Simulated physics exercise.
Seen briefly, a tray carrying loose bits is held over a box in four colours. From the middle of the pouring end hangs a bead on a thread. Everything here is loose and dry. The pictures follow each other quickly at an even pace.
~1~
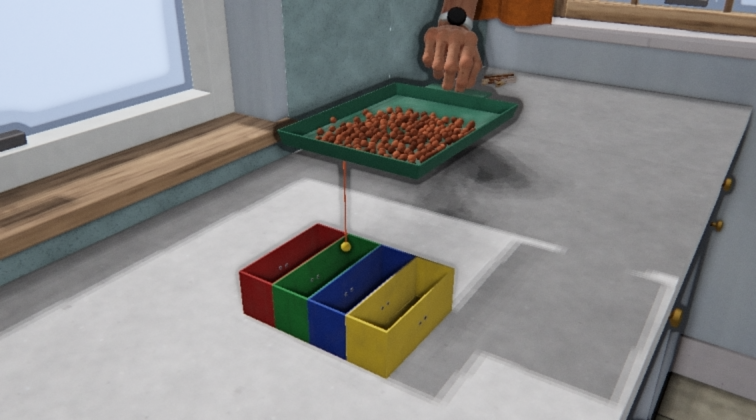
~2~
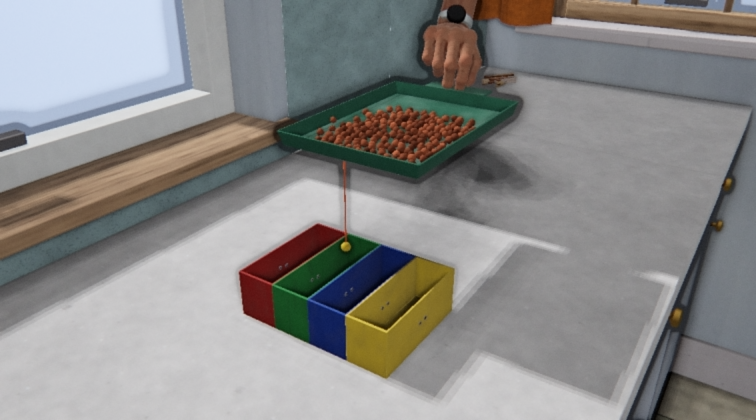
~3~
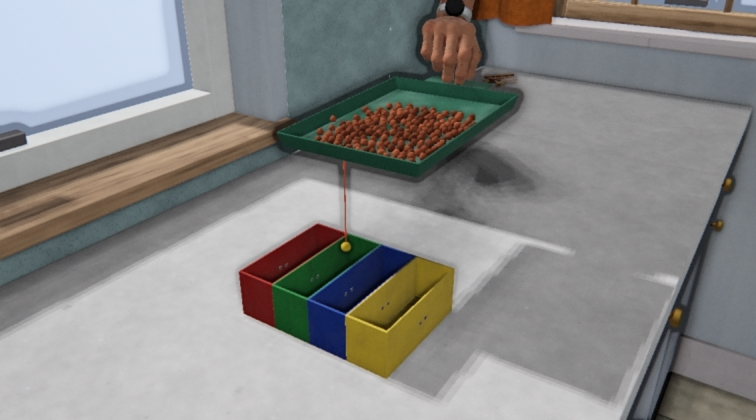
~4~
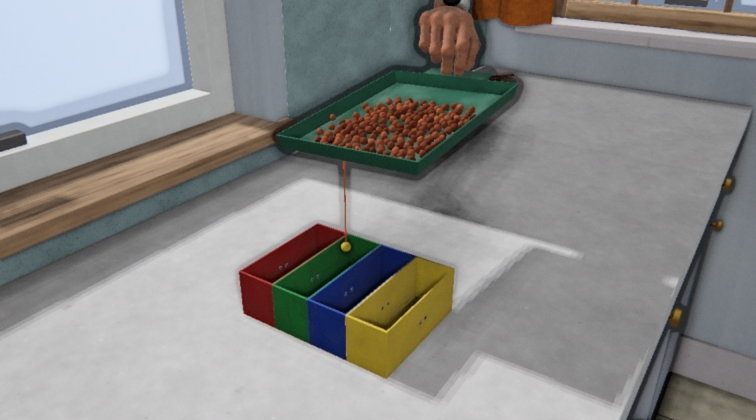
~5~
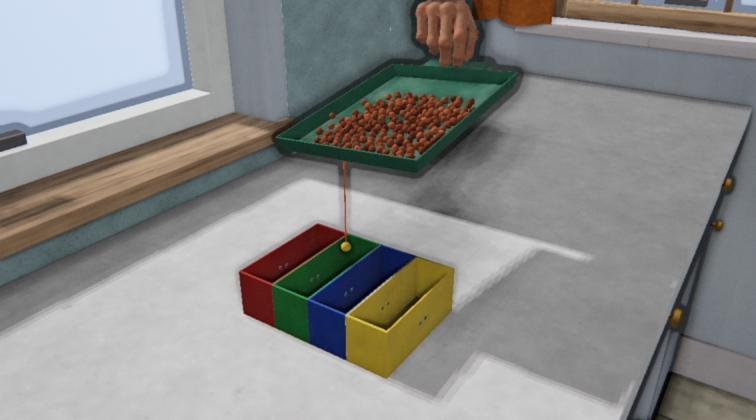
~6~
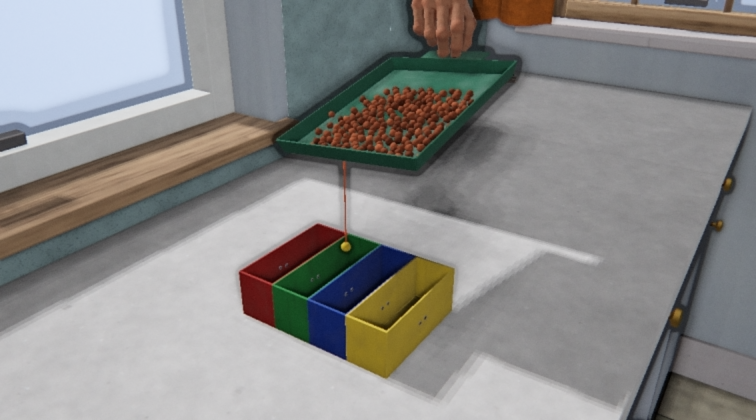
A hand gradually tilting a green tray of clay pellets toward its left corner above a box with red, green, blue and yellow cells.
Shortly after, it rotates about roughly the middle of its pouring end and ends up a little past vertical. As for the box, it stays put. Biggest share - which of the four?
Red cell.
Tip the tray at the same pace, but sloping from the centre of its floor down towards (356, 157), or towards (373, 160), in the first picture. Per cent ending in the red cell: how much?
Roughly 20 percent first and 10 percent second.
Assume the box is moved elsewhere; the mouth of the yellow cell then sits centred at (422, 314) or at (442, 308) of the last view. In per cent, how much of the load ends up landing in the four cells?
Roughly 20 per cent, and 10 per cent.
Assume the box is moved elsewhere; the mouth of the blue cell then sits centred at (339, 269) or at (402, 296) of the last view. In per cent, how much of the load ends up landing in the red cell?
It would be roughly 70 per cent, followed by roughly 10 per cent.
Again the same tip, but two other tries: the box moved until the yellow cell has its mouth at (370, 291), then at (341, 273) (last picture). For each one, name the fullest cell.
In the first case it's that red cell, in the second it's that green cell.
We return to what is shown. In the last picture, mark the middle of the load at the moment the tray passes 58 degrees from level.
Roughly (344, 116).
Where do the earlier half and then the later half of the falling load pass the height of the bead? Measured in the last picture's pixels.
It passes near (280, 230) first and then near (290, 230).
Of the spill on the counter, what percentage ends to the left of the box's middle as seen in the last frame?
Roughly 100 in a hundred.
Soon, tray tipped steeply; nearly all on the tray; a stray few falling or outside the box.
A while on, tray tipped right over; a small part on the tray; about a quarter in the red cell; a small part in the green cell; about half falling or outside the box.
Towards the end, tray tipped past a quarter turn; about half in the red cell; a small part in the green cell; a stray few in the blue cell; about half falling or outside the box.
Finally, tray tipped past a quarter turn; about half in the red cell; a small part in the green cell; a stray few in the blue cell; none in the yellow cell; about half outside the box.
